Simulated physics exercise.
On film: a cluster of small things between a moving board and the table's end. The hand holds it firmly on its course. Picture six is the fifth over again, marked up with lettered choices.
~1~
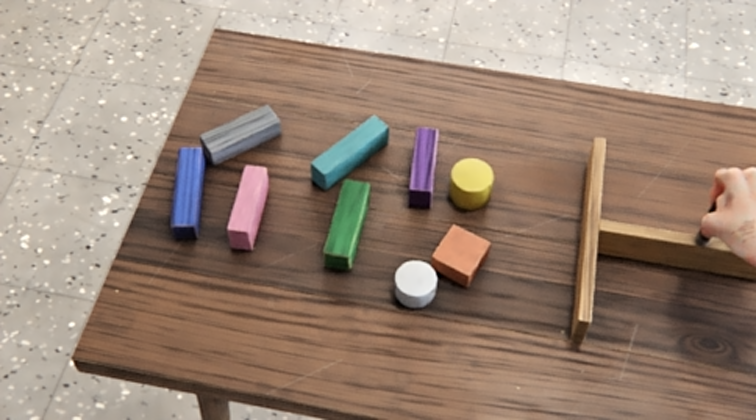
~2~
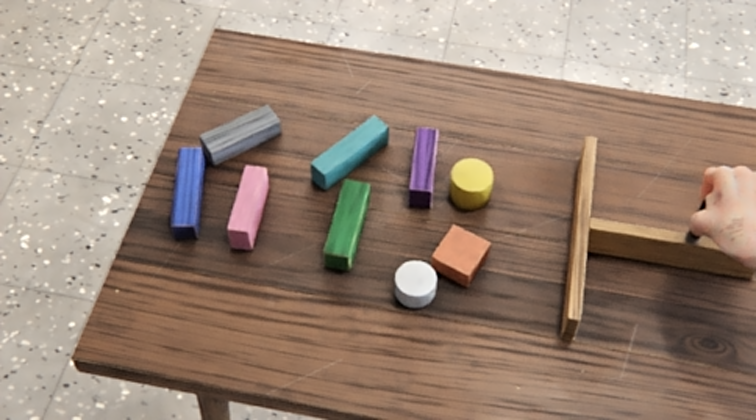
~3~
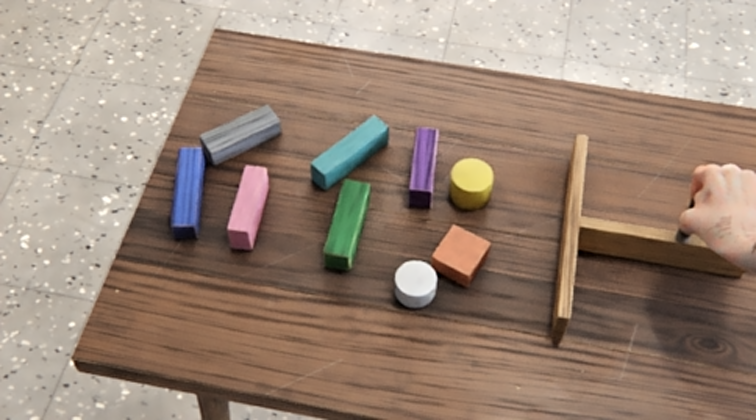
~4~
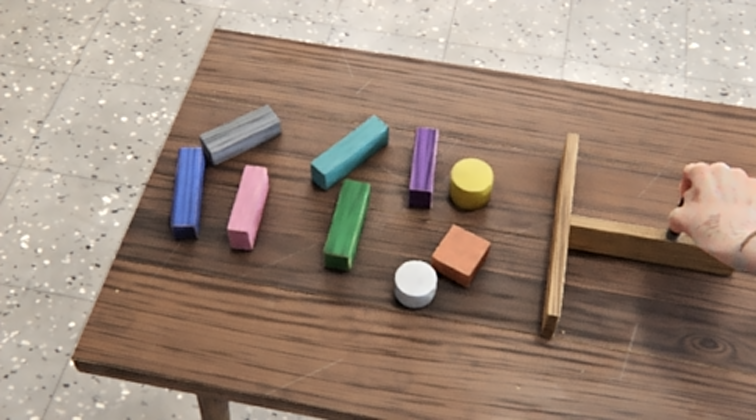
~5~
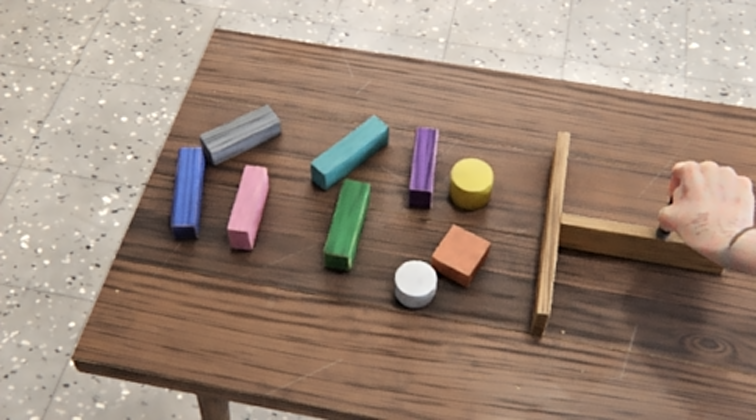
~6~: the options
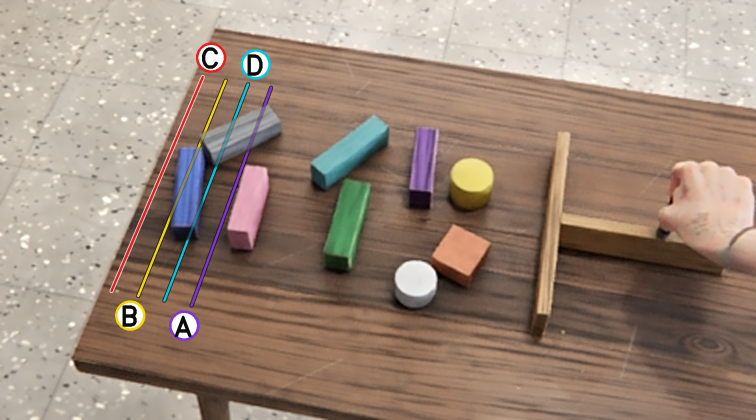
A hand slides a wooden T-shaped board slowly left toward colourful blocks lying still.
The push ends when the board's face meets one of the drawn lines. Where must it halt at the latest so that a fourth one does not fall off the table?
It should halt at D.
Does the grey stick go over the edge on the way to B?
Yes.
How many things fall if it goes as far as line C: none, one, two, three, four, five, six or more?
Six or more.
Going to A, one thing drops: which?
The blue stick.
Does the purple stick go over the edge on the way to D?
By then, no.
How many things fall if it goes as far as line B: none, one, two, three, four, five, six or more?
By then, four.
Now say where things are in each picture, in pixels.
The first frame shows green stick (348, 224); yellow tin (471, 185); white tin (416, 285).
The second frame shows board (584, 221); purple stick (423, 167).
The third frame shows board (573, 220); turquoise bar (351, 153).
The fourth frame shows board (564, 218); orange block (461, 256).
The fifth frame shows board (555, 217); green stick (348, 224); yellow tin (471, 185); white tin (416, 285).
On the copy, A at (235, 188); B at (186, 179); C at (161, 175); D at (210, 183).
On D. First, board (426, 195); white tin (384, 280); purple stick (392, 155).
Then, board (303, 175); grey stick (232, 129); pink bar (215, 202).
Finally, board (209, 159); pink bar over the edge; blue stick over the edge; three fallen.
By contrast, A is within the limit but short; B drops four; C drops eight.
